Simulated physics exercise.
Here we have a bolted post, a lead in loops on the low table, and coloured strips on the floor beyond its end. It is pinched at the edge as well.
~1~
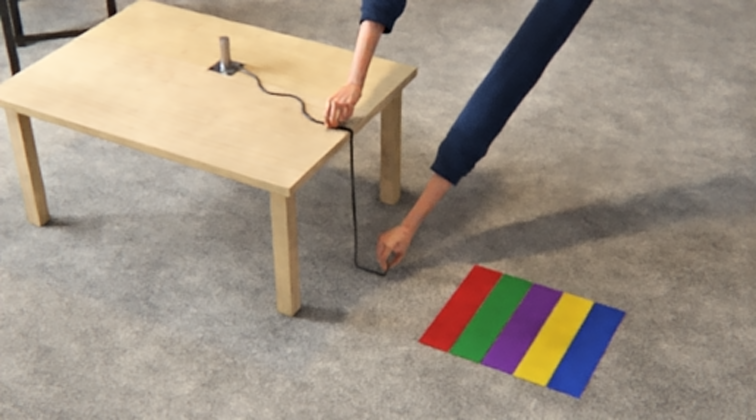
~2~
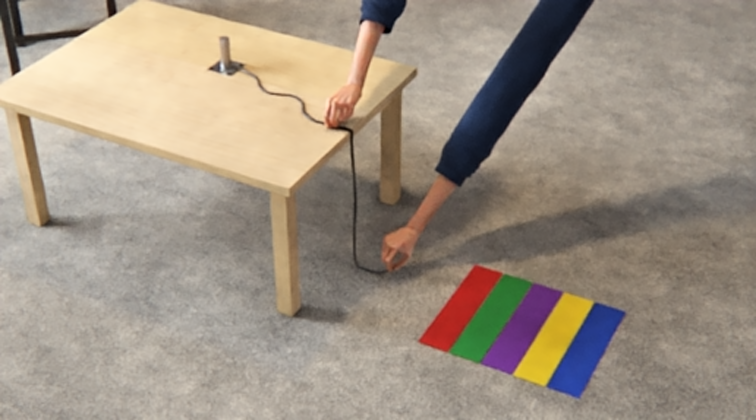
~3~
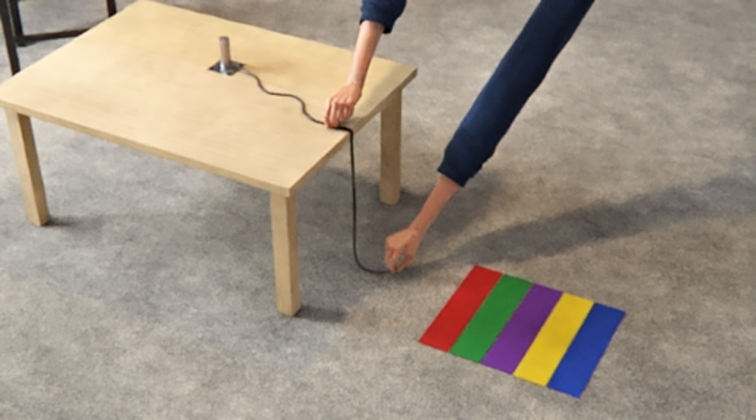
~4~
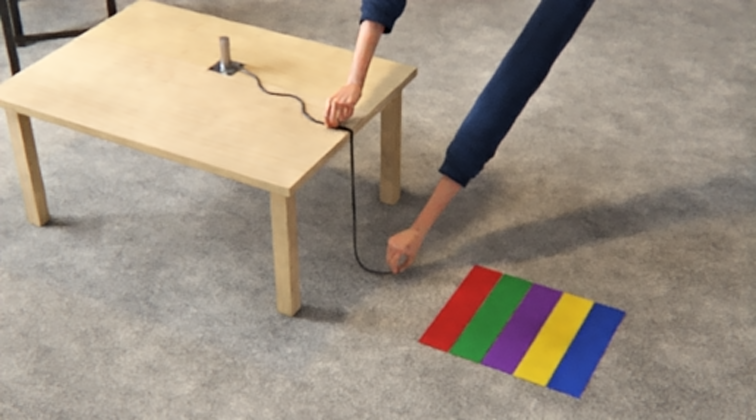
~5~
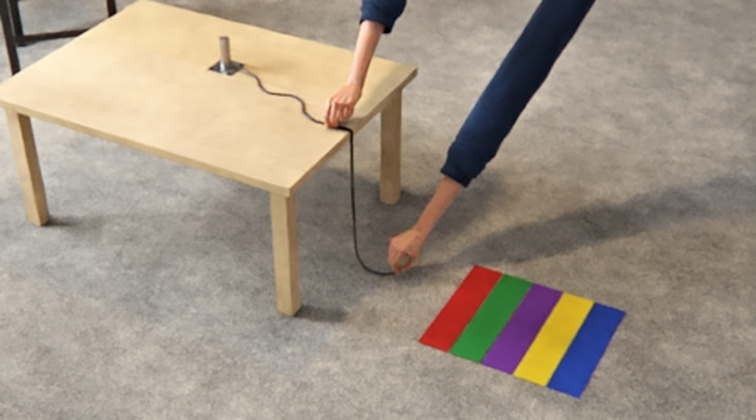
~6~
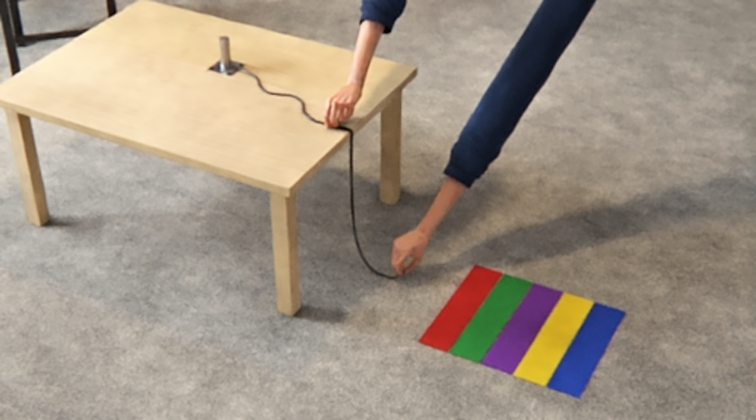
The clip opens on a dark lead looping across a low wooden table, one hand pinching it at the edge while another holds its hanging end near the floor, left of five coloured strips. The lower hand shifts the end very slightly rightward, while the upper hand, table and strips stay still.
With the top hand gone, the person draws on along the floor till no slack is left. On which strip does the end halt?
It halts on the green strip.
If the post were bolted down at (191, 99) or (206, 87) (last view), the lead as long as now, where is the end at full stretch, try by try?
About (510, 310) and (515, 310).
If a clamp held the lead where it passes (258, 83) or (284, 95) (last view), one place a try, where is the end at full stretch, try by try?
Try by try, around (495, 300) and (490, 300).
Early on, end near (445, 286); short of the strips.
Midway, end near (479, 297); over red.
At the end of the slack, end near (499, 303); over green. Over green.
